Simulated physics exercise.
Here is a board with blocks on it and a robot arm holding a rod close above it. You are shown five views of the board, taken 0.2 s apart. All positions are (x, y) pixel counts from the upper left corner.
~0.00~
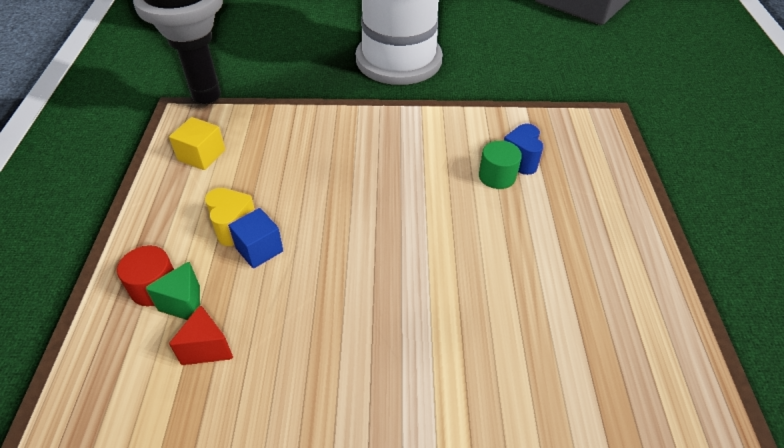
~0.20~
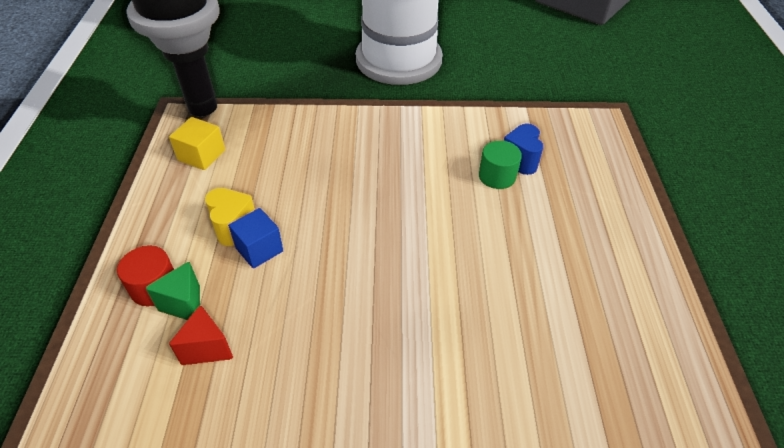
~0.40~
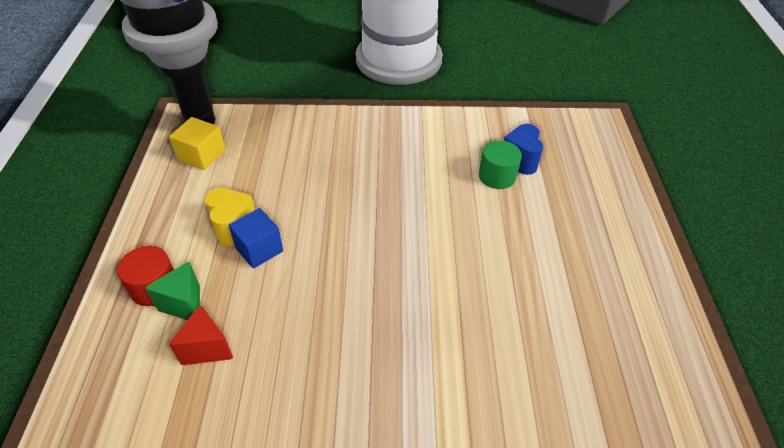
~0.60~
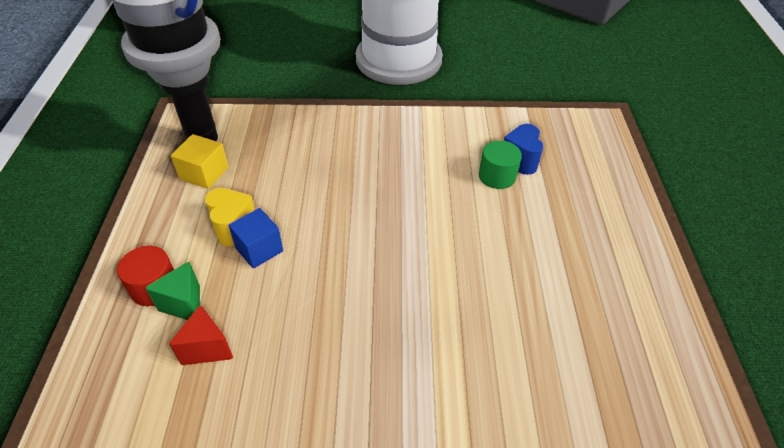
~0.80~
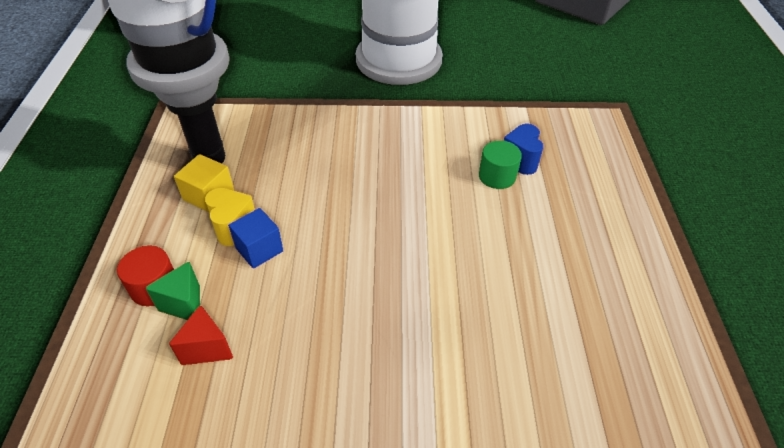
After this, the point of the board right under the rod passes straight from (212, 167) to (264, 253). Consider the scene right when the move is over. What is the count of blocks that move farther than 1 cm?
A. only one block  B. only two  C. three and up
I'll go with C - three and up.
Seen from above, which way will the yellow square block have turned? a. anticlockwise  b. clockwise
Letter b.
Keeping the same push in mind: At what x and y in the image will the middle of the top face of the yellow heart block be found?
The middle of the upper face of the yellow heart block will lie at about (213, 229) in the picture.
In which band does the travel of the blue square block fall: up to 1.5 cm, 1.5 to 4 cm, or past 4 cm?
Above 4 cm.
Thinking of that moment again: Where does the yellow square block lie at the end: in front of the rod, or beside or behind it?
The rod moves past it.
One third of the way, rod (227, 186); yellow square block (194, 197), turned 55° clockwise; yellow heart block (219, 222), turned 35° anticlockwise; blue square block (261, 231), turned 25° anticlockwise.
Two thirds of the way, rod (244, 215); yellow square block (193, 204), turned 105° clockwise; yellow heart block (214, 229), turned 55° anticlockwise; blue square block (261, 232), turned 30° anticlockwise.
At the end, rod (263, 246); green triangle unmoved; yellow square block (193, 204), turned 105° clockwise; yellow heart block (213, 229), turned 55° anticlockwise; blue square block (273, 260), turned 15° anticlockwise.
